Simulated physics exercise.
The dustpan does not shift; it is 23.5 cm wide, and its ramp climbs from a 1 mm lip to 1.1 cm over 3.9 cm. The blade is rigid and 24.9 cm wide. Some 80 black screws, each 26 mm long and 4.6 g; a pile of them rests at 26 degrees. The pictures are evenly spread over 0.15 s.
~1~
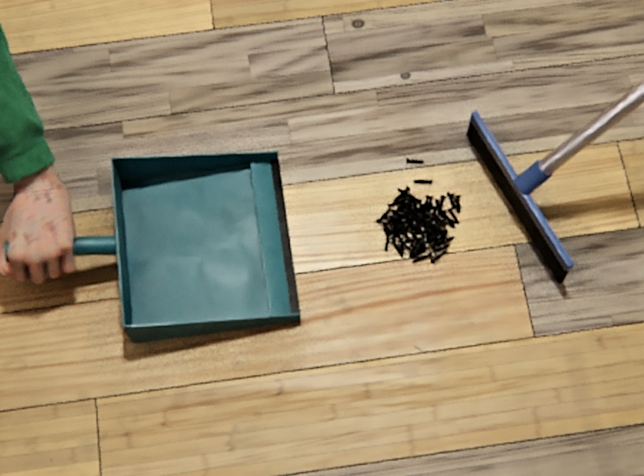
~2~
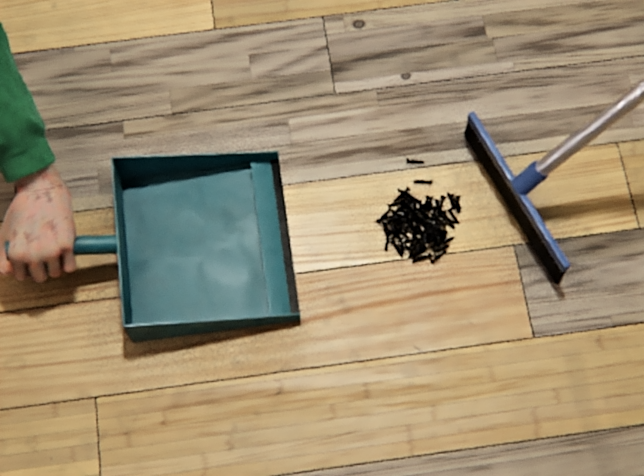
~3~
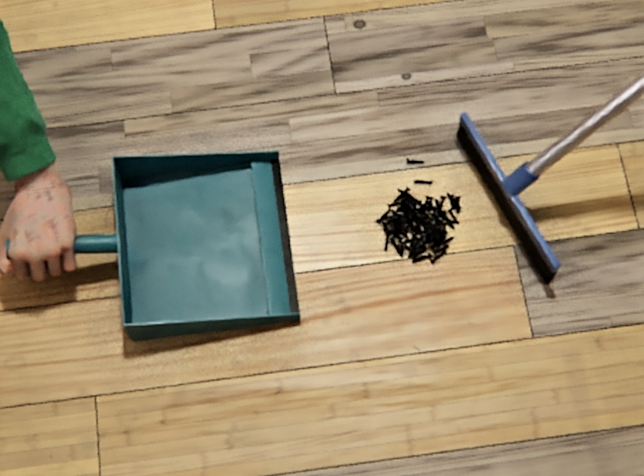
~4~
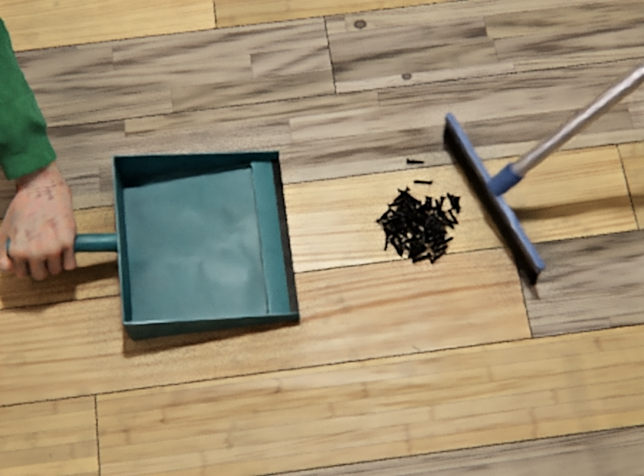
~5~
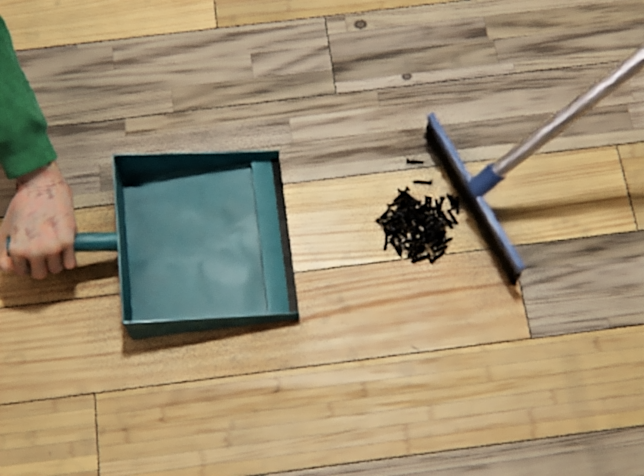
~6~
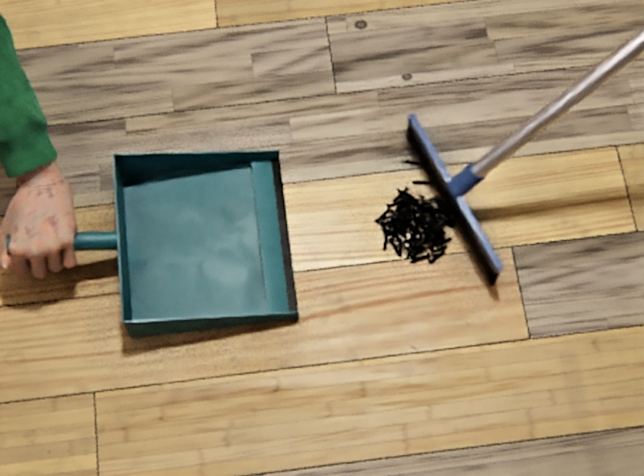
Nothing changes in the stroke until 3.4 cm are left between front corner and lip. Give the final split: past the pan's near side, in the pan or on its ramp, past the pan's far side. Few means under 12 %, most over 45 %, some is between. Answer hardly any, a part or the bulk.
Past the pan's near side: Hardly any; in the pan or on its ramp: A part; past the pan's far side: Hardly any.
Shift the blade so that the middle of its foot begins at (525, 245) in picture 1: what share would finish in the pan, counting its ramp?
Some 25 per cent.
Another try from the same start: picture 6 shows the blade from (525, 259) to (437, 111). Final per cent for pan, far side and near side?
Pan 0, far 0, near 5.
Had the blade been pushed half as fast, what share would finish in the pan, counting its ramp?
In that case some 0 per cent.
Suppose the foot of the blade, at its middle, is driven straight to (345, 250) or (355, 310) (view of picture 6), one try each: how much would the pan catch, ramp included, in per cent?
Some 25 and 30 per cent.
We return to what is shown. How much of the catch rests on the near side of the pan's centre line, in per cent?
Some 60 per cent.
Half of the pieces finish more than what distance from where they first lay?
Roughly 16 cm.
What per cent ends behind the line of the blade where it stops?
Some 0 per cent.
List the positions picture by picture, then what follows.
The first frame shows blade from (568, 266) to (474, 118), moved 0.0 cm, 0 of the pieces shifted so far; middle of the pieces at (421, 223); pan at (193, 250).
The second frame shows blade from (564, 267) to (472, 118), moved 0.4 cm, 0 of the pieces shifted so far; middle of the pieces at (421, 224).
The third frame shows blade from (555, 268) to (463, 119), moved 1.5 cm, 0 of the pieces shifted so far; middle of the pieces at (420, 224).
The fourth frame shows blade from (539, 268) to (449, 119), moved 3.4 cm, 0 of the pieces shifted so far; middle of the pieces at (420, 224).
The fifth frame shows blade from (519, 269) to (431, 120), moved 5.9 cm, 0 of the pieces shifted so far; middle of the pieces at (420, 224).
The sixth frame shows blade from (498, 269) to (412, 120), moved 8.5 cm, 9 of the pieces shifted so far; middle of the pieces at (419, 224); pan at (193, 247).
Then, 0.10 s after the last picture, middle of the blade 14 cm from the lip; 0 % over the lip, far side 0 %, near side 0 %.
Then, 0.17 s after the last picture, middle of the blade 9 cm from the lip; 0 % over the lip, far side 0 %, near side 0 %.
Then, 0.37 s after the last picture, middle of the blade 7 cm from the lip; 20 % over the lip, far side 0 %, near side 5 %.
In the end, near side 5 %, pan 15 %, far side 0 %, in front of the lip or behind the blade 80 %.
